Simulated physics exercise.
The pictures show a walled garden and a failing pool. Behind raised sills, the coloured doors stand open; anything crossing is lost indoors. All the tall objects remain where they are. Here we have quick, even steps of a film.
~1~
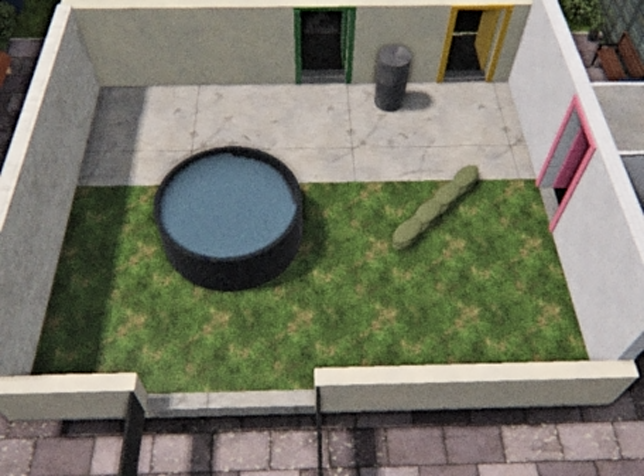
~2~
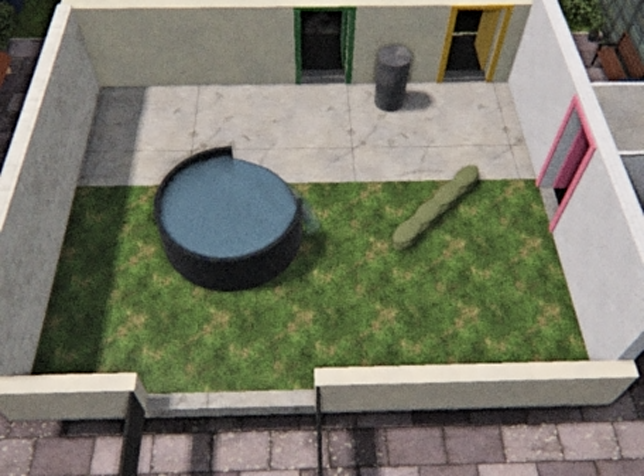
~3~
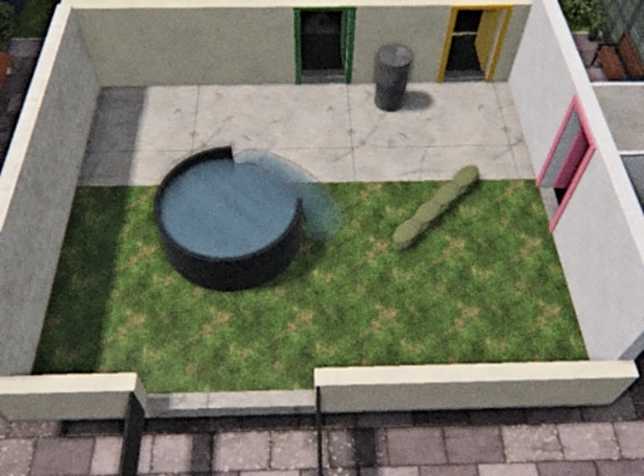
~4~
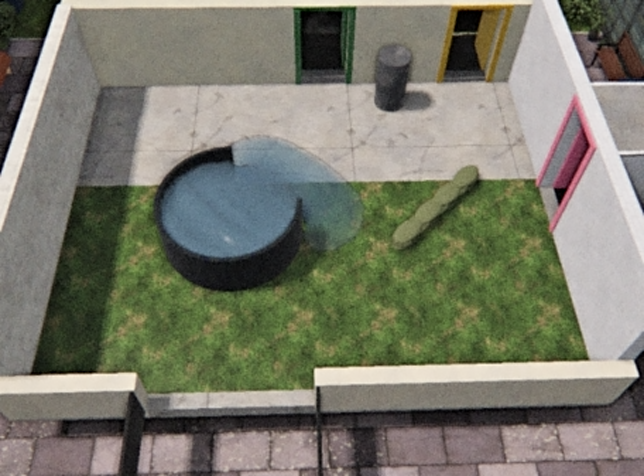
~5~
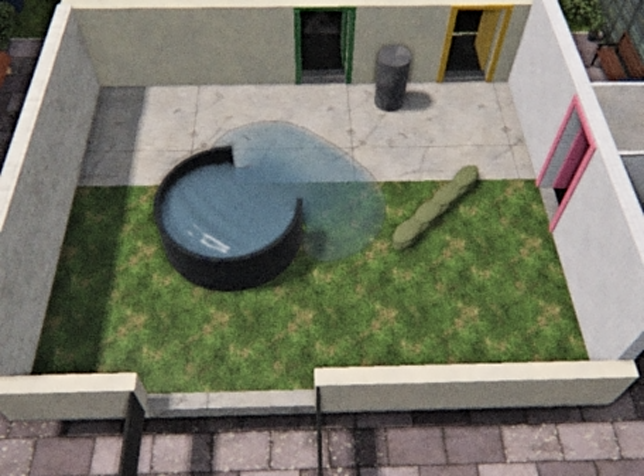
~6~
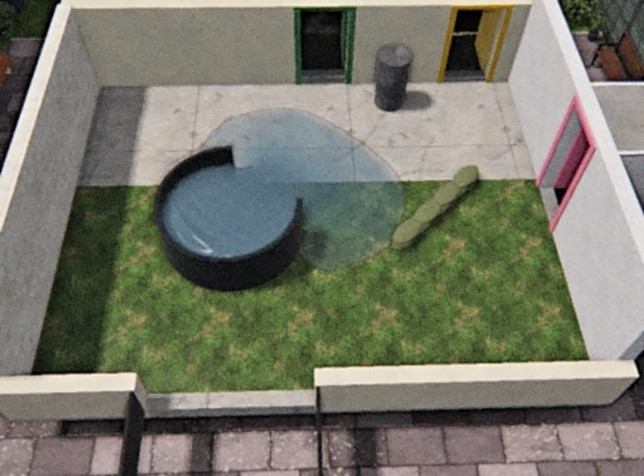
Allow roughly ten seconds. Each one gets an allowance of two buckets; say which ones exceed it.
Going through them: The yellow door exceeds it; the green door exceeds it; the pink door exceeds it.
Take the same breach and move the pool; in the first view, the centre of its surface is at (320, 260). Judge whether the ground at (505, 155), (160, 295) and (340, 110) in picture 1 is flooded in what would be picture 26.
Soaked, bone-dry, soaked.
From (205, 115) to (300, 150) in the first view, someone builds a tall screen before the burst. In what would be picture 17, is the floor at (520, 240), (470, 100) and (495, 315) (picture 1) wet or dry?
Taking them in order, I'd say parched, soaked and parched.
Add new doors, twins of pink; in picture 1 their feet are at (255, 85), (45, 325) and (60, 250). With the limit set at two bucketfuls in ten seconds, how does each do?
One after the other: Is over, is under, takes less.
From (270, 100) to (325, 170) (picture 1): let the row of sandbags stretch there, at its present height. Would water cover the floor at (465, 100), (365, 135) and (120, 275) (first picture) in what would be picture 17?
Readings in sequence: Wet through / wet through / unflooded.
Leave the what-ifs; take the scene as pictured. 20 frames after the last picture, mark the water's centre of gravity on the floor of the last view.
It is near (350, 153).
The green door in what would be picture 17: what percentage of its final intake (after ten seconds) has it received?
Some 45 in a hundred.
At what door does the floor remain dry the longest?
I'd go with the pink-painted one.
A moment on, water covers 30 % of the floor; the yellow door not reached, the green door under two buckets in, the pink door not reached.
Next, water covers 40 % of the floor; the yellow door under two buckets in, the green door over two buckets in, the pink door not reached.
Then, water covers 50 % of the floor; the yellow door over two buckets in, the green door far over two buckets in, the pink door wet at the sill, nothing in.
Later, water covers 70 % of the floor; the yellow door far over two buckets in, the green door far over two buckets in, the pink door over two buckets in.
In the end, water covers 90 % of the floor; the yellow door far over two buckets in, the green door far over two buckets in, the pink door over two buckets in.
